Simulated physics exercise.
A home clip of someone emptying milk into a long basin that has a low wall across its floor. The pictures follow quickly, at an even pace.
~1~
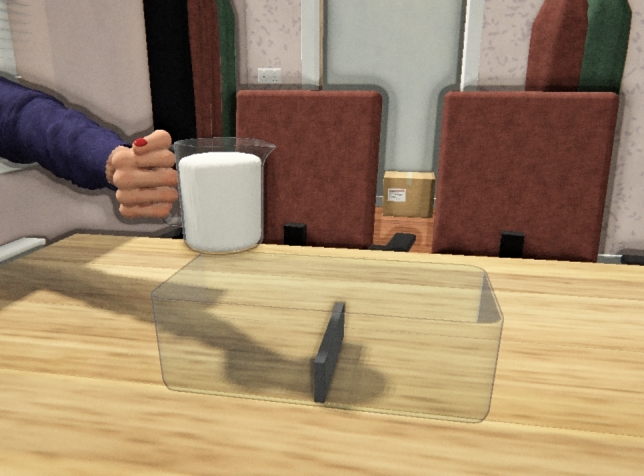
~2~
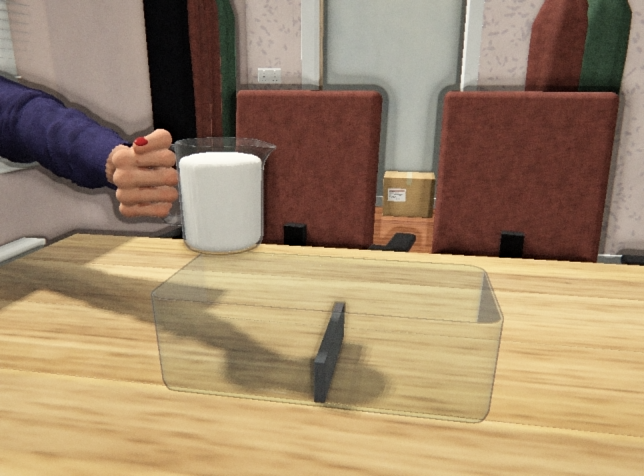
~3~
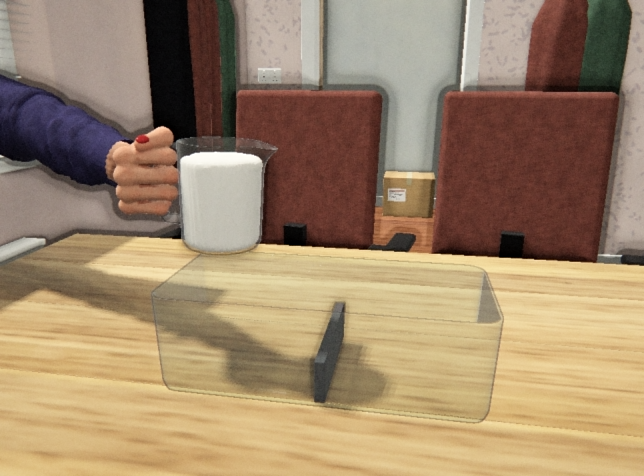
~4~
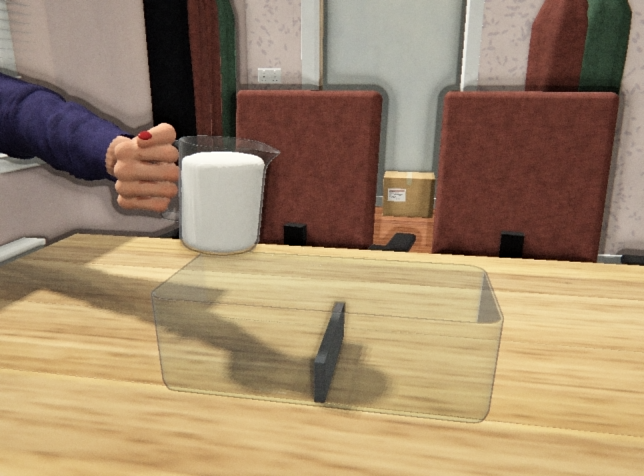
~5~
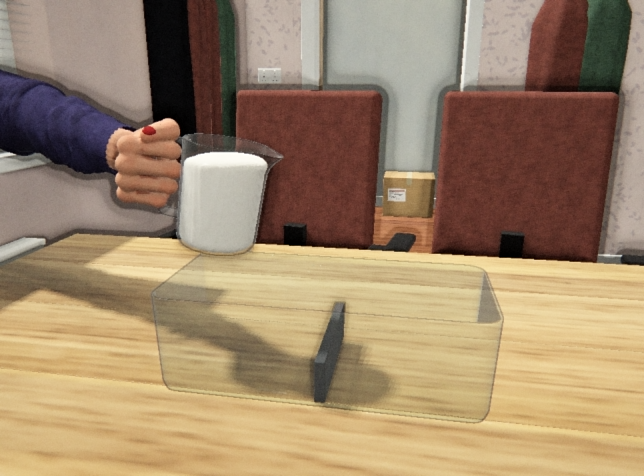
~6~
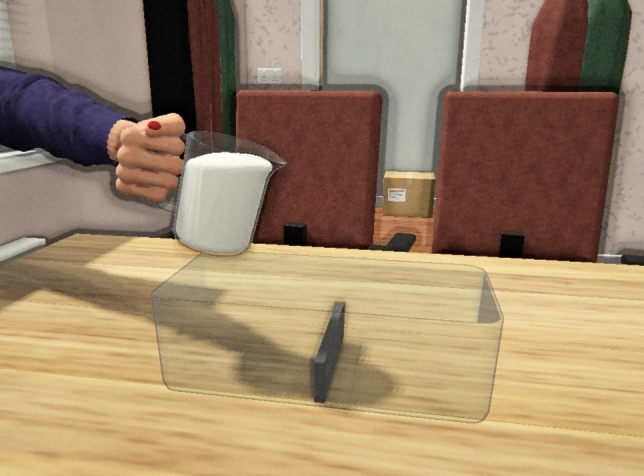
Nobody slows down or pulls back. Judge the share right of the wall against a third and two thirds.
The share right of the wall is between a third and two thirds.
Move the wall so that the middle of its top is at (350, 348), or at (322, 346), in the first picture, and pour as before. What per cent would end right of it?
Roughly 15 per cent, and 75 per cent.
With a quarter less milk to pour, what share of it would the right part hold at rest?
Some 25 per cent.
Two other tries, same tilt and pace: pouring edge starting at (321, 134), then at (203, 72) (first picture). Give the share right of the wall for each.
The first gives 95 %, the second 5 %.
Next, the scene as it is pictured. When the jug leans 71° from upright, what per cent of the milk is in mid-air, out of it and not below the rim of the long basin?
Close to 15 per cent.
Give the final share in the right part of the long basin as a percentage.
Close to 45 per cent.
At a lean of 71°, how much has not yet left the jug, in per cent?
Close to 80 per cent.
A moment on, the jug is tipped part way and 79 per cent is still to pour, 2 is left of the wall and 5 right of it.
Next, the jug is tipped on its side and 33 per cent is still to pour, 20 is left of the wall and 33 right of it.
Then the jug is tipped on its side and 8 per cent is still to pour, 44 is left of the wall and 45 right of it.
Later the jug is tipped on its side and 1 per cent is still to pour, 53 is left of the wall and 45 right of it.
Finally, 55 per cent lies left of the wall, 45 right of it and 1 outside.
